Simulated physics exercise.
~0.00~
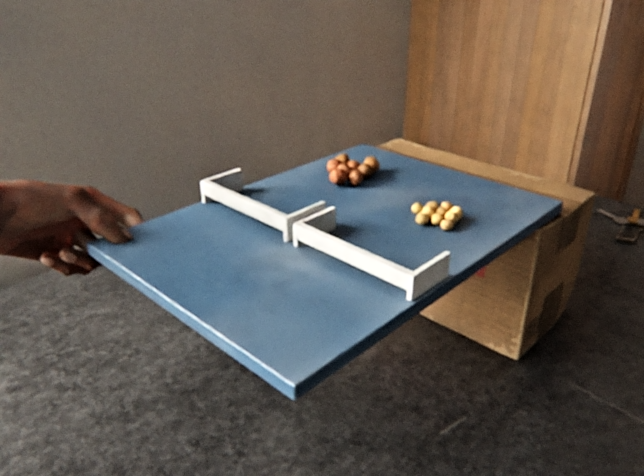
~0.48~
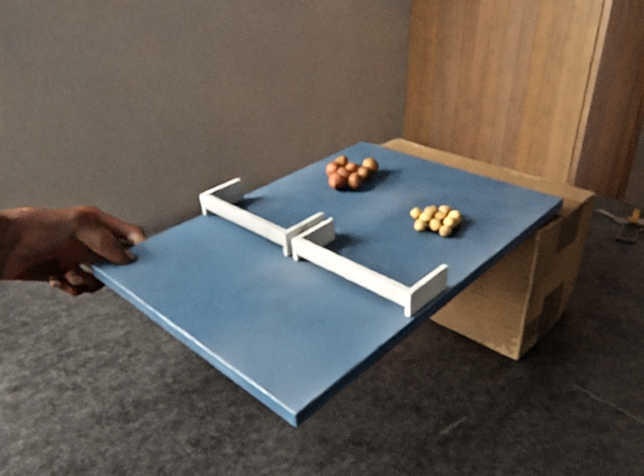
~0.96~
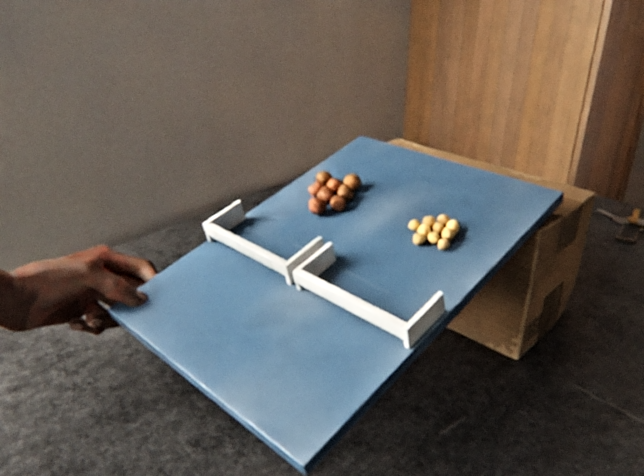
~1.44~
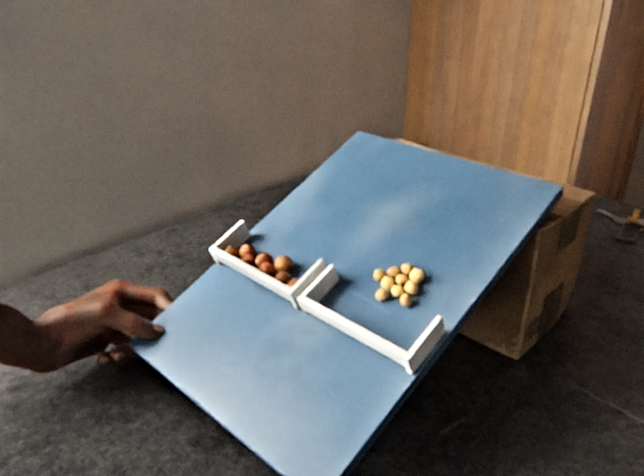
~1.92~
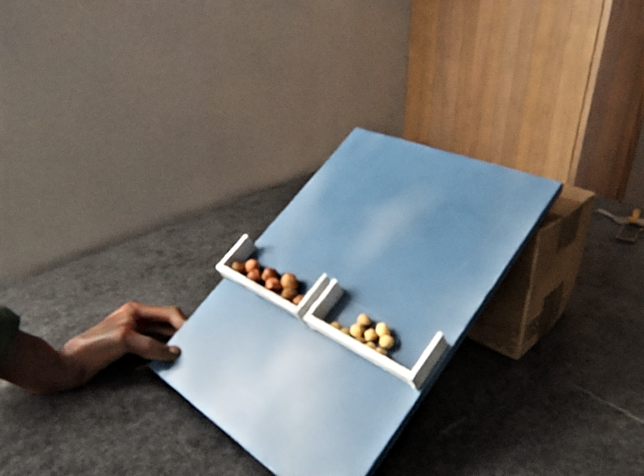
A hand lowers one end of a blue board until both ball clusters roll against white barriers.
